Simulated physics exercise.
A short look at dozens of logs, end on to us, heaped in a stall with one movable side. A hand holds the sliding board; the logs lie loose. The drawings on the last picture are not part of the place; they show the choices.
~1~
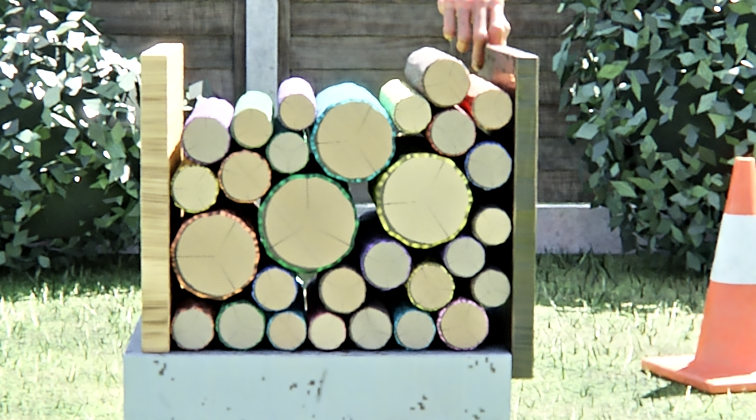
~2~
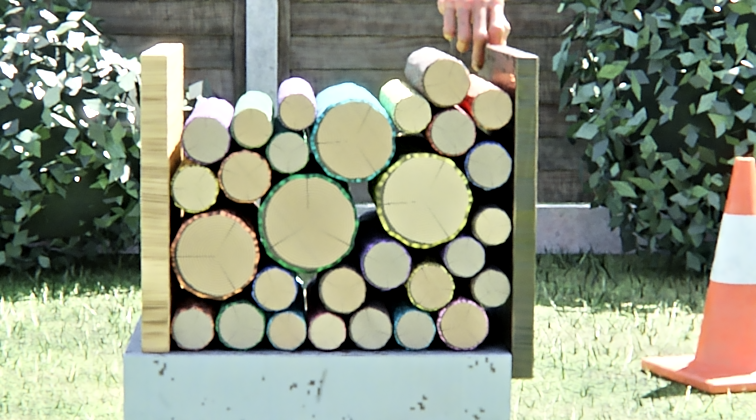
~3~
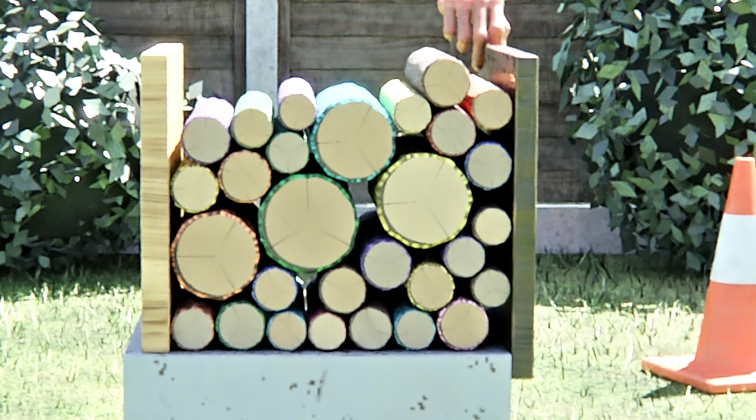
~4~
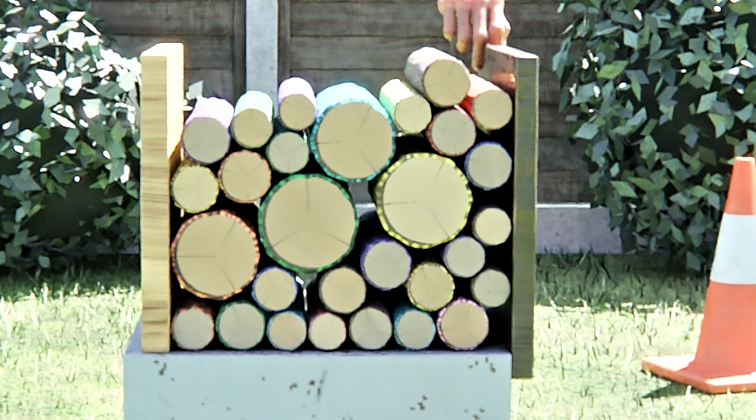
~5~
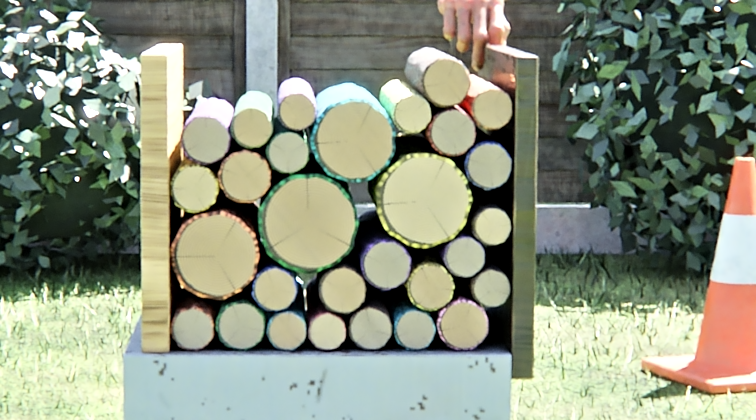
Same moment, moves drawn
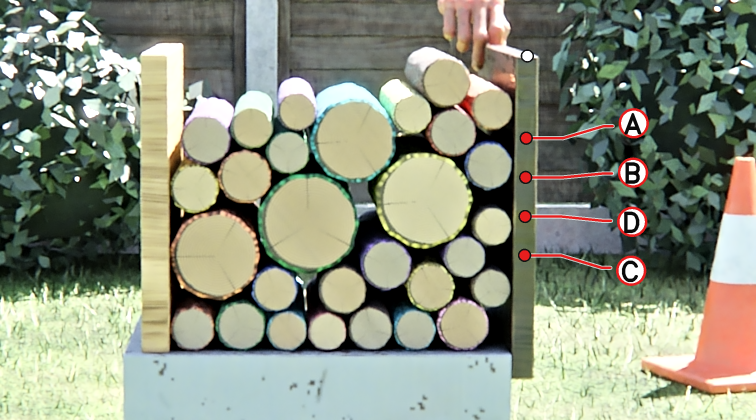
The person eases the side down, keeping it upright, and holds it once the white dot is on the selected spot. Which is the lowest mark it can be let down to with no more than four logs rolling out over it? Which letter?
No lower than C.
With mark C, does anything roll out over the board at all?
Yes, at C.
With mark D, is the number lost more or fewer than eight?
It loses fewer than eight.
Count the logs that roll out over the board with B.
With B, one.
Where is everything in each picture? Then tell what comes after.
A log (424, 200); a log (245, 177); a log (252, 127), in the first frame.
A log (252, 127); side board (504, 198), in the second frame.
A log (193, 329); a log (415, 330), in the third frame.
A log (275, 289); a log (424, 200), in the fourth frame.
A log (245, 177); a log (252, 127); side board (504, 198), in the fifth frame.
On the marked copy, A at (526, 138); B at (526, 177); C at (525, 255); D at (525, 216); the white dot at (527, 56).
With C. Early on, top of the board (514, 142).
Further on, top of the board (513, 242).
At the end, top of the board (513, 254), three out over the board.
As for the rest, A one out over the board; B one out over the board; D two out over the board.
